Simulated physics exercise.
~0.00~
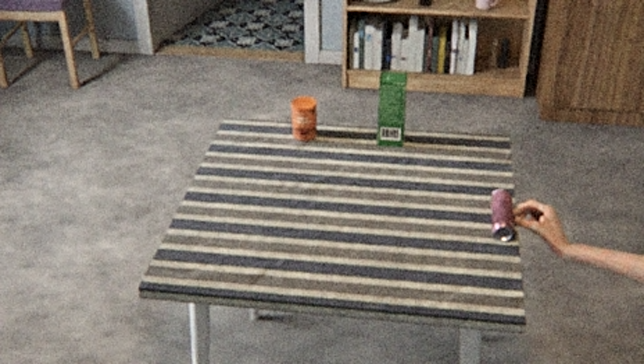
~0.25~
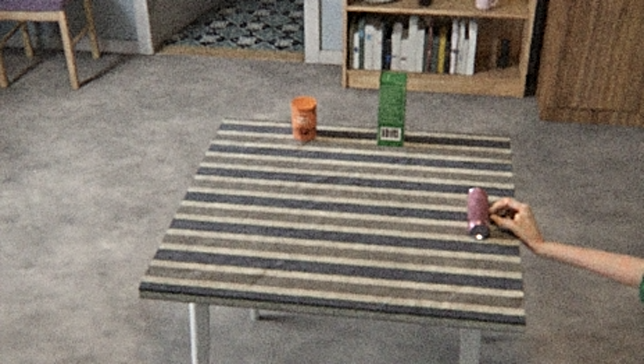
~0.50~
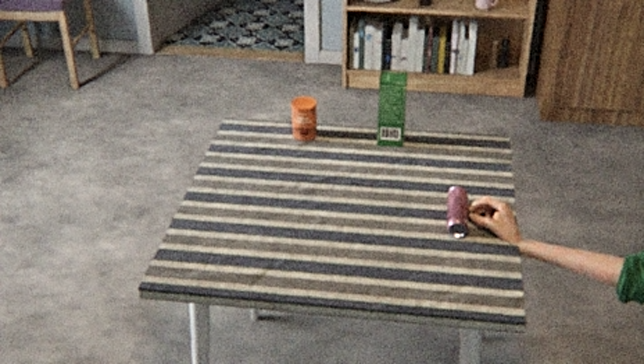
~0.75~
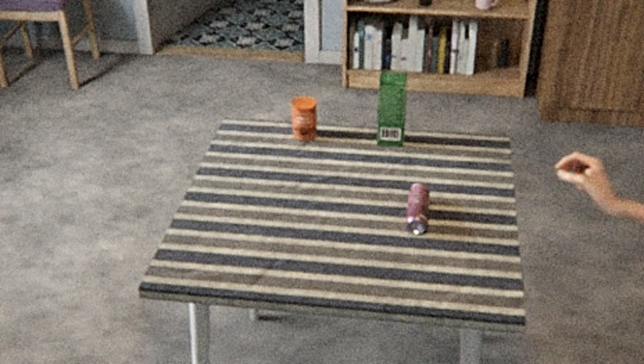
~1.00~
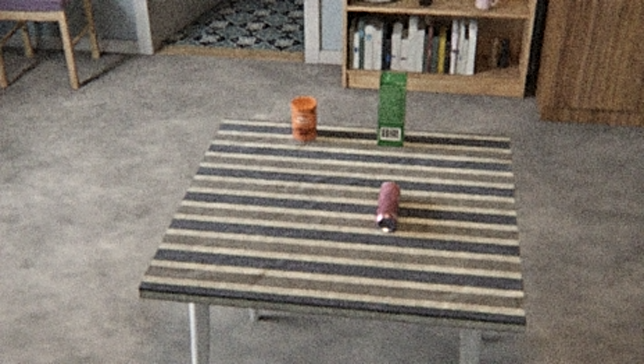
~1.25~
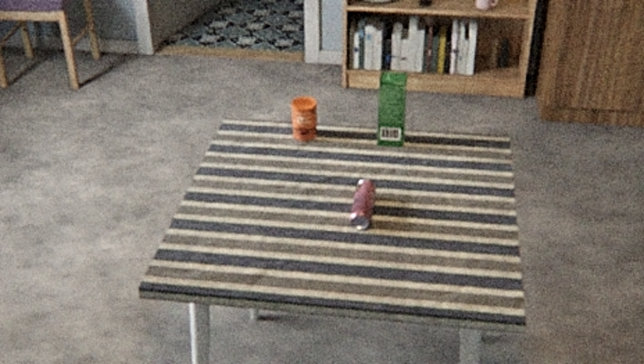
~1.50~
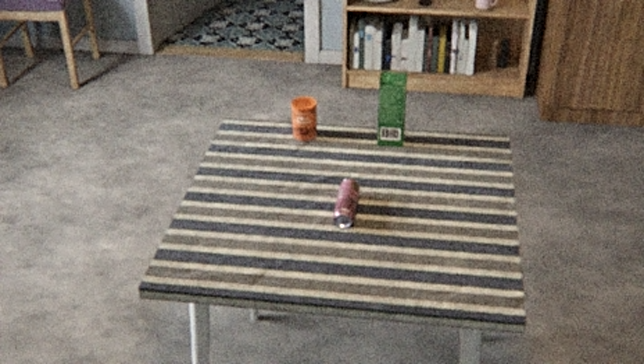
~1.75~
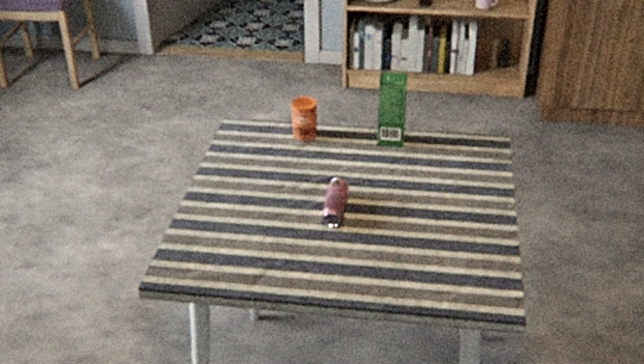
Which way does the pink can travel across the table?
The pink can moves to the left, rolling from the right side of the table toward the middle.
